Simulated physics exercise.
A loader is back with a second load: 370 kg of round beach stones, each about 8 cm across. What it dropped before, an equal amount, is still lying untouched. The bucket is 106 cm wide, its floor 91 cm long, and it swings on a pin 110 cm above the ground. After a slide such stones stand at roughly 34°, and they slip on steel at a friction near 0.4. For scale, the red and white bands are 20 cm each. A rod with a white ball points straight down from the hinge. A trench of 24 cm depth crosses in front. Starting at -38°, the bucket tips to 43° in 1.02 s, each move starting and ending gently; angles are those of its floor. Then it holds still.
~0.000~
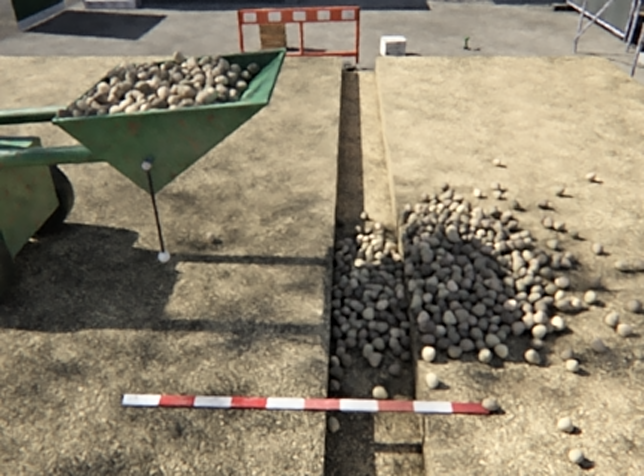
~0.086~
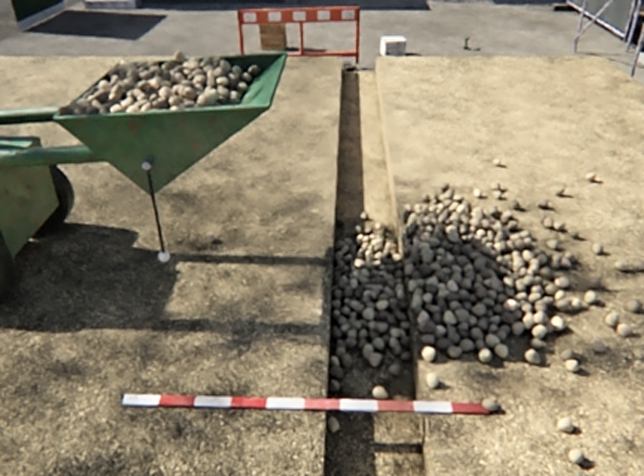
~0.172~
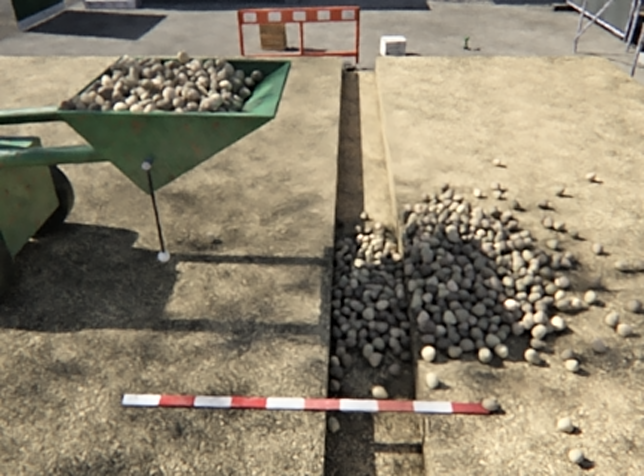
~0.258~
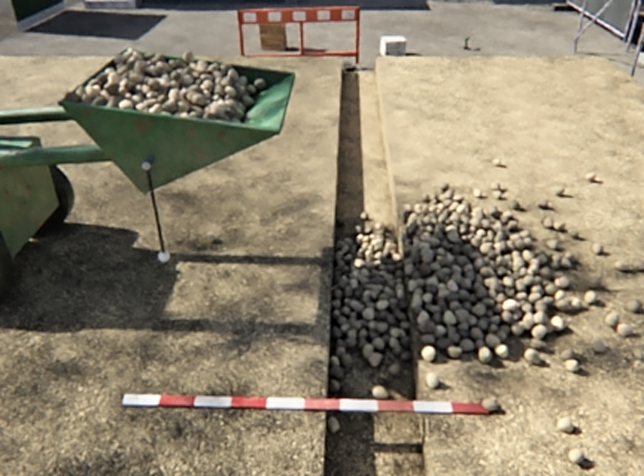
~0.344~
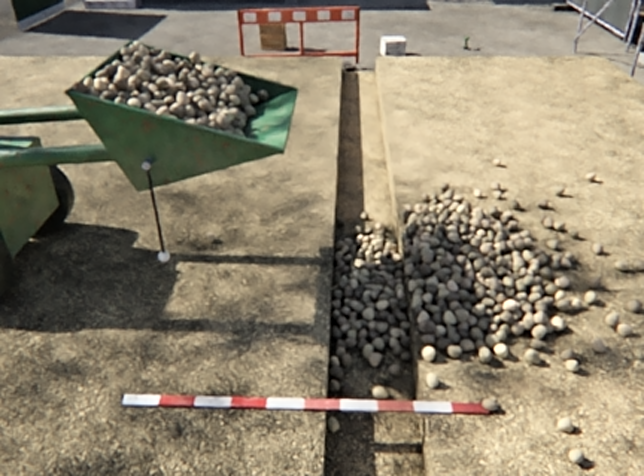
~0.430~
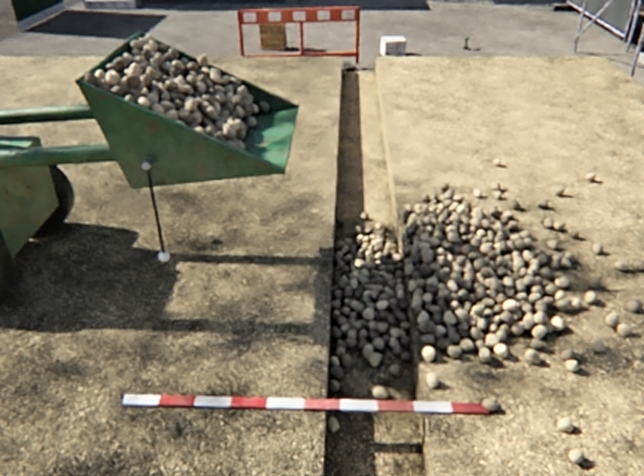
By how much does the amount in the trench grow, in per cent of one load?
Some 51 per cent is added.
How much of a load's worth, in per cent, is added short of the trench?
About 50 per cent.
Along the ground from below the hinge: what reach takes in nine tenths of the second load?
About 140 cm.
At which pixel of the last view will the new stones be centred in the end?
Near (337, 261).
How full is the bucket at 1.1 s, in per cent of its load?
About 50 per cent.
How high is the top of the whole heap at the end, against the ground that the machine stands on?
Some 20 cm above that level.
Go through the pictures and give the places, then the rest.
The first frame shows lip at (267, 103), floor tilted -38°, highest stones at (184, 66). The earlier load is highest near (441, 247), 16 cm above ground level, 34 % in the trench, 67 % past the trench.
The second frame shows lip at (269, 107), floor tilted -36°, highest stones at (185, 66); the stones move at 0.2 m/s on average.
In the third frame, the bucket is at -32°, its lip at (274, 117); the top of the load is at (150, 69); the stones move at 0.3 m/s on average.
The fourth frame shows lip at (280, 132), floor tilted -25°, highest stones at (131, 62); the stones move at 0.4 m/s on average.
In the fifth frame, the bucket is at -17°, its lip at (284, 151); the top of the load is at (134, 56); the stones move at 0.4 m/s on average.
The sixth frame shows lip at (285, 172), floor tilted -7°, highest stones at (143, 49); the stones move at 0.5 m/s on average.
After 0.8 s the floor is at 30°; in per cent of one load, 100 in the bucket, 34 in the trench, 67 past the trench; the foremost stones are past the picture's edge.
After 1.1 s the floor is at 43°; in per cent of one load, 49 in the bucket, 51 short of the trench, 34 in the trench, 67 past the trench; the foremost stones are past the picture's edge.
After 1.5 s the floor is at 43°; in per cent of one load, 4 in the bucket, 67 short of the trench, 63 in the trench, 67 past the trench; the foremost stones are past the picture's edge.
After 4.1 s the floor is at 43°; in per cent of one load, 0 in the bucket, 49 short of the trench, 85 in the trench, 67 past the trench; the foremost stones are past the picture's edge. Net gain in the trench, 51.
